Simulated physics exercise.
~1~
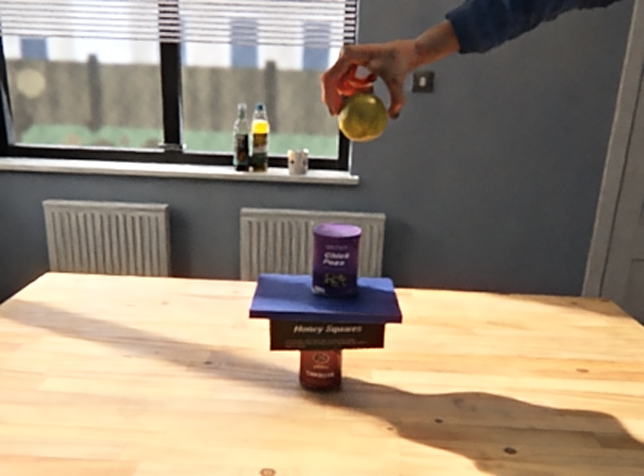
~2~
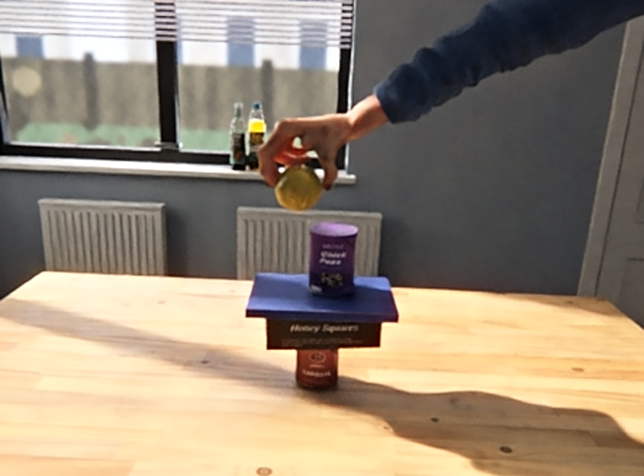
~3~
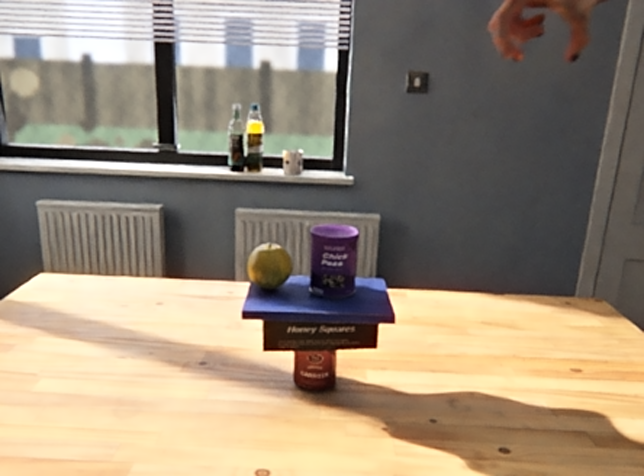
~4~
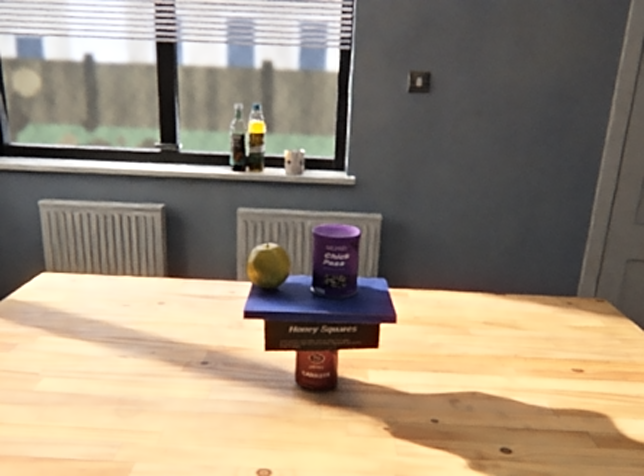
At first, a hand reaches in from the upper right, holding a yellow apple above a small pile on a wooden table. The pile has a red pot at the bottom, then a black packet, a blue board and a purple pot on top. The hand carries the apple left and down, towards the open left side of the board. It sets the apple there beside the purple pot, lets go and draws back to the right. Finally the hand is out of view, and the apple rests on the board with the pile still upright.
